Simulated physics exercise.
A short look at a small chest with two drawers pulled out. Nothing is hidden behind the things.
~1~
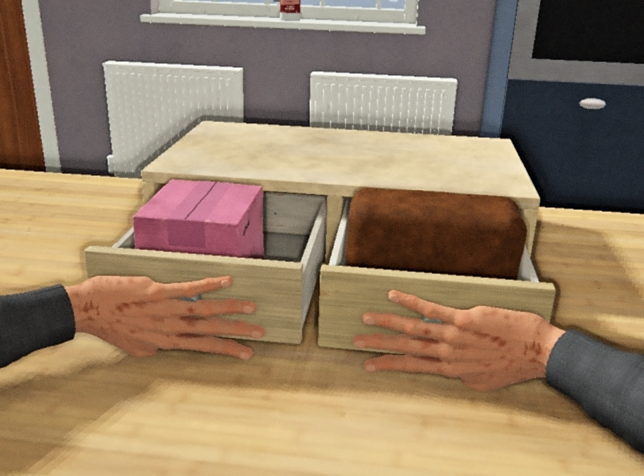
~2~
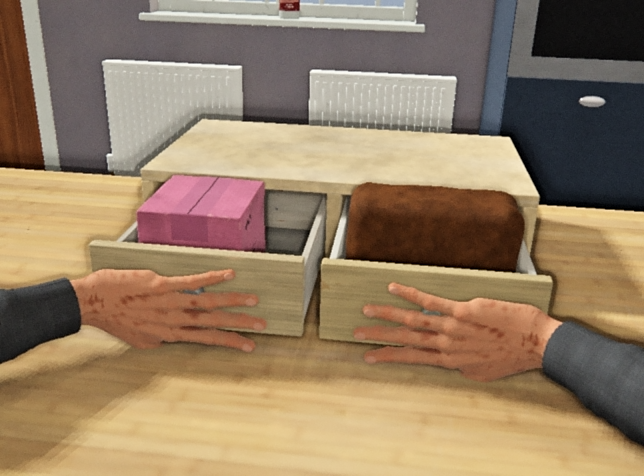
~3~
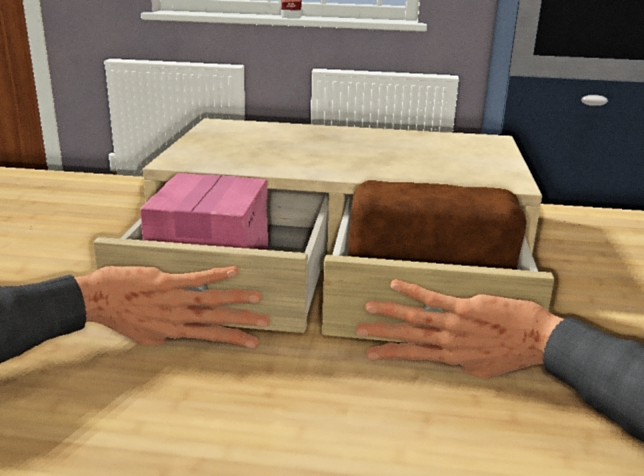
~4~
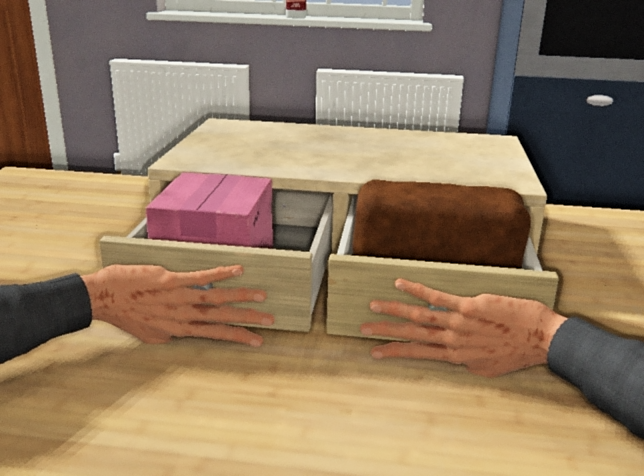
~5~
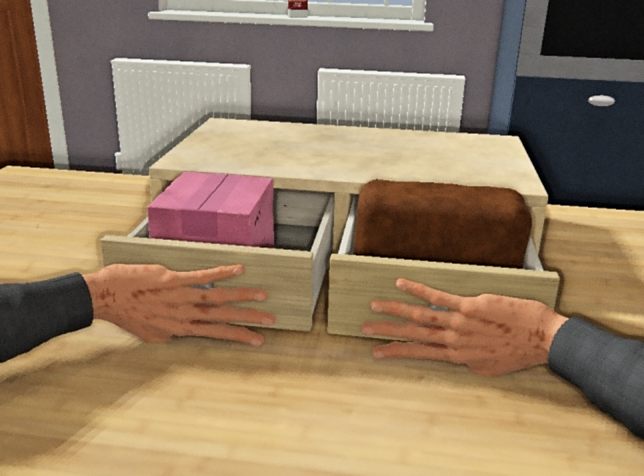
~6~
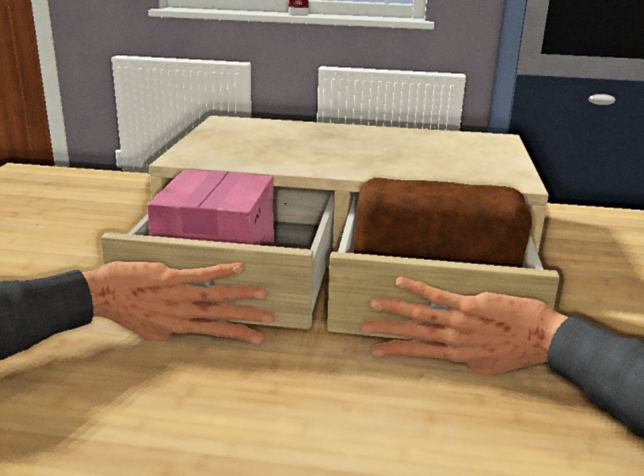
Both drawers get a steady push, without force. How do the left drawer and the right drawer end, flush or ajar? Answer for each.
Here the left drawer jams and the right drawer jams.
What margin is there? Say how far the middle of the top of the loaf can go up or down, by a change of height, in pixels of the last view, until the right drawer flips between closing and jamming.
About 28 pixels down.
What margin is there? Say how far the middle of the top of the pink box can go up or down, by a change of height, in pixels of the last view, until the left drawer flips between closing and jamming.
Some 16 pixels, down.
Then, 0.28 s past the last view, left drawer starting in; right drawer starting in.
Finally, the left drawer stays ajar; the right drawer stays ajar.
